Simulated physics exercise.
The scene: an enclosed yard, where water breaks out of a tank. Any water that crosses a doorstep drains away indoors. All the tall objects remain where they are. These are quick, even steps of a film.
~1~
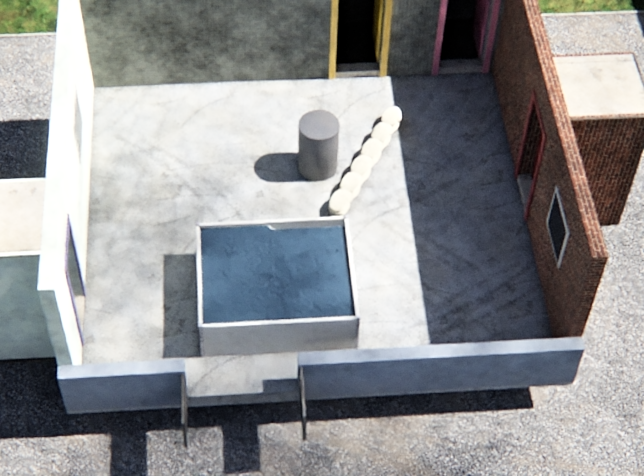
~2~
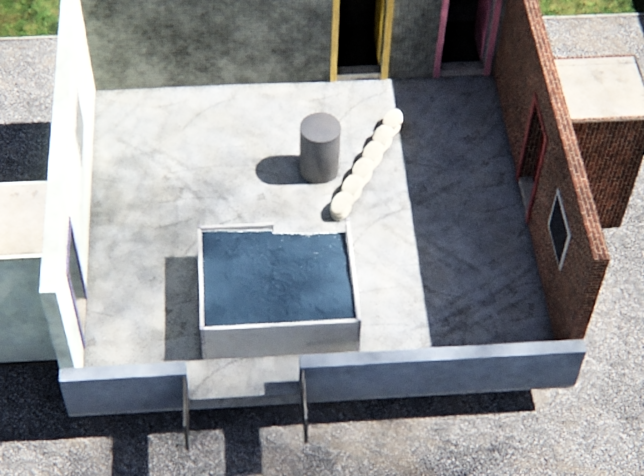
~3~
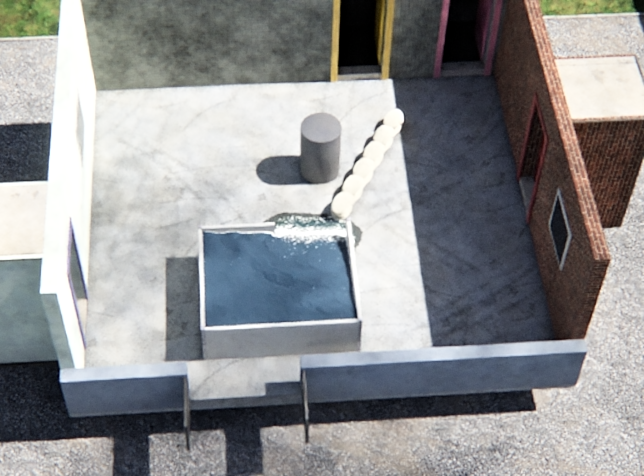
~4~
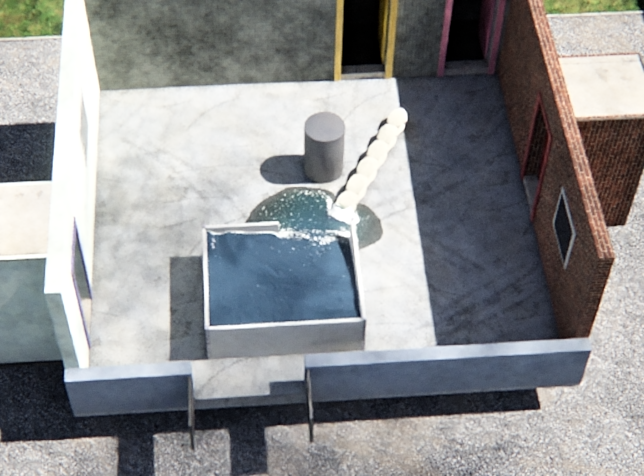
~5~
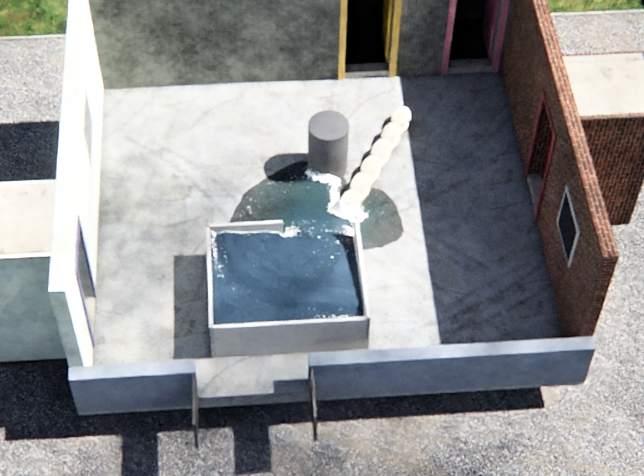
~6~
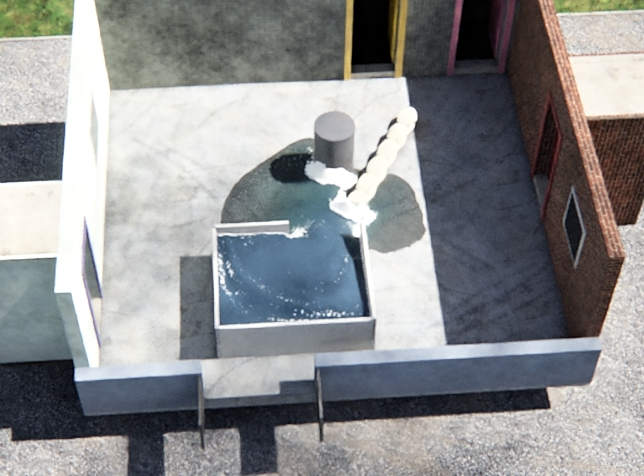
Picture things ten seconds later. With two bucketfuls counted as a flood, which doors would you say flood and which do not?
The yellow door will pass two buckets at most. The pink door will pass two buckets at most. The blue door will pass two buckets at most. The red door will pass two buckets at most.
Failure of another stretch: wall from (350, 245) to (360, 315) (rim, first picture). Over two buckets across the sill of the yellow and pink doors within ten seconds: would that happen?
The yellow falls short, while the pink ends up above.
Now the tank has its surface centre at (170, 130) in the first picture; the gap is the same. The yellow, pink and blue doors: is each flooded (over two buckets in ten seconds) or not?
Yellow: Falls short; pink: Crosses the threshold; blue: Falls short.
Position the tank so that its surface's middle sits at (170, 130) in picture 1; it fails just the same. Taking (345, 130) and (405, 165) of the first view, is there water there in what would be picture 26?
Points in order: Inundated; bare.
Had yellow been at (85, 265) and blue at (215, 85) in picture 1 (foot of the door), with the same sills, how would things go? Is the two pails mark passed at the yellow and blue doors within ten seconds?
Yellow: Falls short. Blue: Exceeds the limit.
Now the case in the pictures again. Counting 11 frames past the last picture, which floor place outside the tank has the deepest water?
Somewhere near (330, 186), I think.
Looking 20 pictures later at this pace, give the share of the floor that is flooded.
That's roughly 60 per cent.
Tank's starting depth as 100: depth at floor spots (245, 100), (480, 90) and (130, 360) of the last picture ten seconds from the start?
The depths come to near 10, 10 and 18 per cent respectively.
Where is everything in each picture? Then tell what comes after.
In the first frame, the tank at (276, 273) is whole and still.
In the second frame, the front is at a hidden place, out from the gap on the tank's far side.
In the third frame, the front is at (274, 220), out from the gap on the tank's far side.
In the fourth frame, the front is at (292, 190), out from the gap on the tank's far side.
In the fifth frame, water pours out on the tank's far side and has run to (294, 167).
In the sixth frame, water pours out on the tank's far side and has run to (301, 144).
A moment on, water covers 25 % of the floor; the yellow door not reached, the pink door not reached, the blue door not reached, the red door not reached.
Next, water covers 45 % of the floor; the yellow door wet at the sill, nothing in, the pink door not reached, the blue door not reached, the red door wet at the sill, nothing in.
Then, water covers 60 % of the floor; the yellow door wet at the sill, nothing in, the pink door wet at the sill, nothing in, the blue door not reached, the red door wet at the sill, nothing in.
Later, water covers 80 % of the floor; the yellow door wet at the sill, nothing in, the pink door under two buckets in, the blue door wet at the sill, nothing in, the red door wet at the sill, nothing in.
In the end, water covers 95 % of the floor; the yellow door wet at the sill, nothing in, the pink door under two buckets in, the blue door under two buckets in, the red door wet at the sill, nothing in.
